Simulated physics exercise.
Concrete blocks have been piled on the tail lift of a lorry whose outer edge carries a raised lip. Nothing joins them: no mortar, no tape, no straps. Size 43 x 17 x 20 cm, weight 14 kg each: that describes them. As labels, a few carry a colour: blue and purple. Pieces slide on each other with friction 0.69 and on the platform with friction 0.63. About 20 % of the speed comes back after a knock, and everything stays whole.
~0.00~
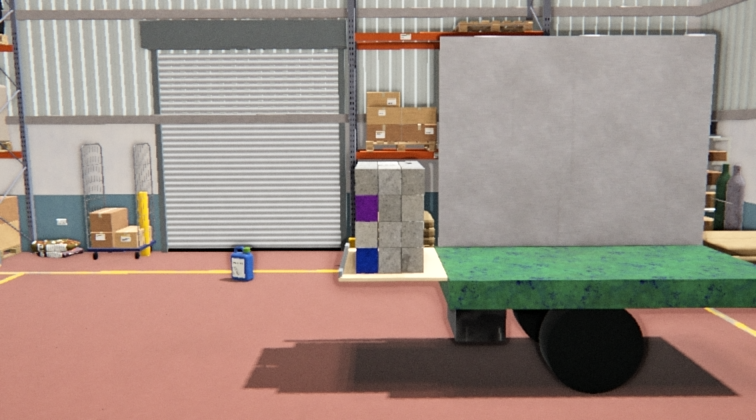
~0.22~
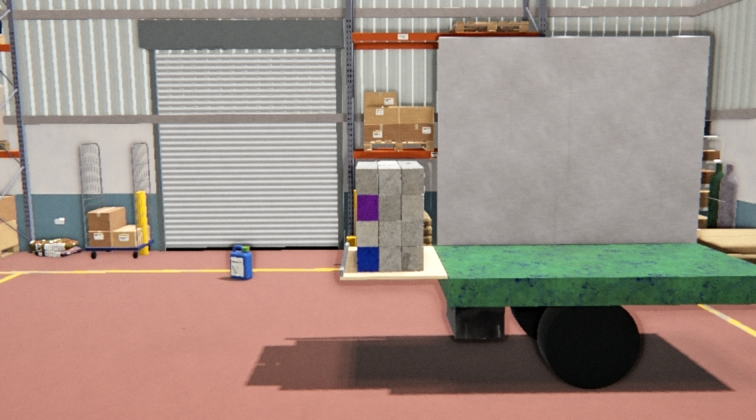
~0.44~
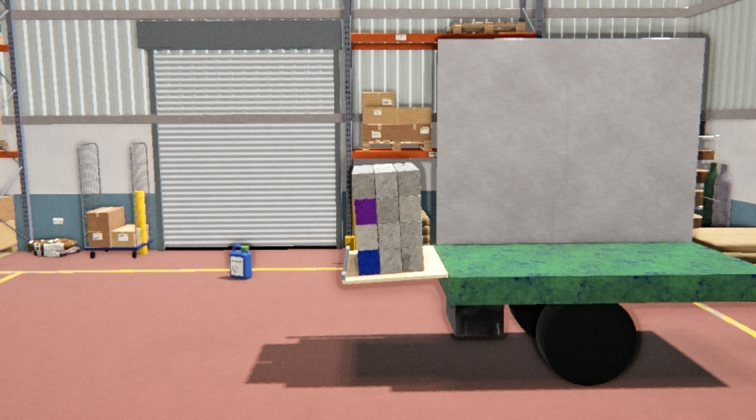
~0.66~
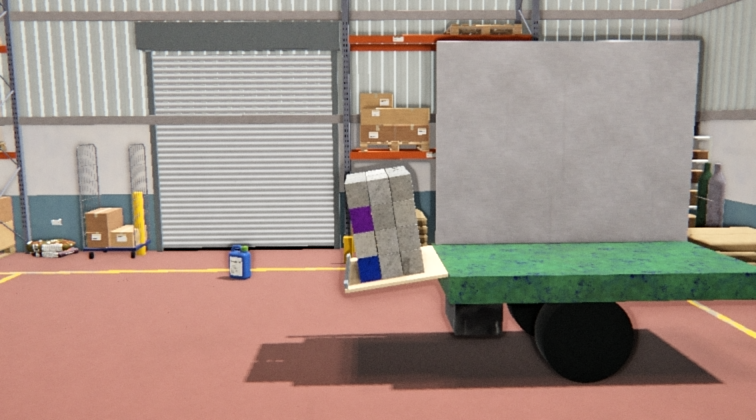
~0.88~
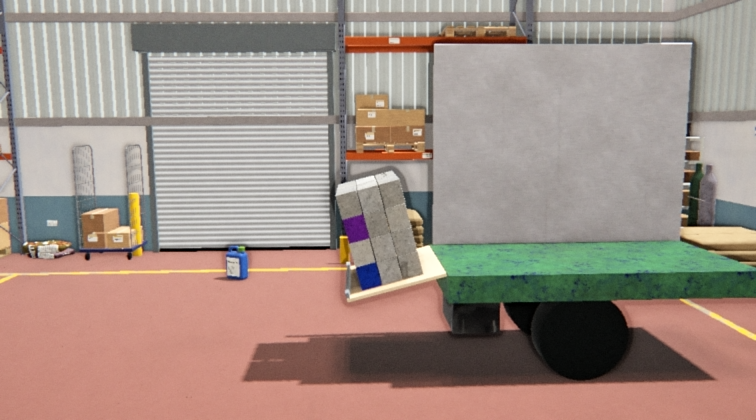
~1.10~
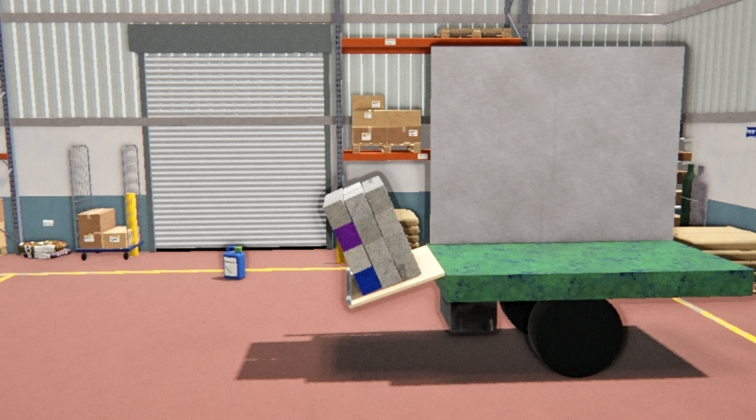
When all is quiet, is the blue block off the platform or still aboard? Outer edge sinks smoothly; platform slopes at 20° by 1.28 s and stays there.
The blue block falls off.
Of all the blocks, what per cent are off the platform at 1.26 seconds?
By then, 0 per cent.
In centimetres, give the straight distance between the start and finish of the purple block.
Purple - some 160 cm.
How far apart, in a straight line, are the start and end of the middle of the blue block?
I'd say close to 95 cm away from its start.
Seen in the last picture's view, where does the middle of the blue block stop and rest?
You'll find it around (332, 357) in the final frame.
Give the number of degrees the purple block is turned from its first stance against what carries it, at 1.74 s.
I'd estimate close to 70°.
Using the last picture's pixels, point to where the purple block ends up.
Look near (270, 358) in the final frame.
Around 1.26 s, slope 20°; none of the 24 blocks off the platform, 24 disturbed; blue block tipped 15°; purple block tipped 15°.
Around 1.48 s, slope 20°; 9 of the 24 blocks off the platform; blue block tipped 48°; purple block tipped 46°, 12 cm lower.
Around 1.74 s, slope 20°; 16 of the 24 blocks off the platform; blue block on its side; purple block on its side.
Around 2.14 s, slope 20°; 18 of the 24 blocks off the platform; blue block upside down; purple block on its side.
Finally (3.4 s), slope 20°; 18 of the 24 blocks off the platform; blue block upside down; purple block on its side. Seen by the last camera, middles, blue block near (332, 357), purple block near (270, 358).
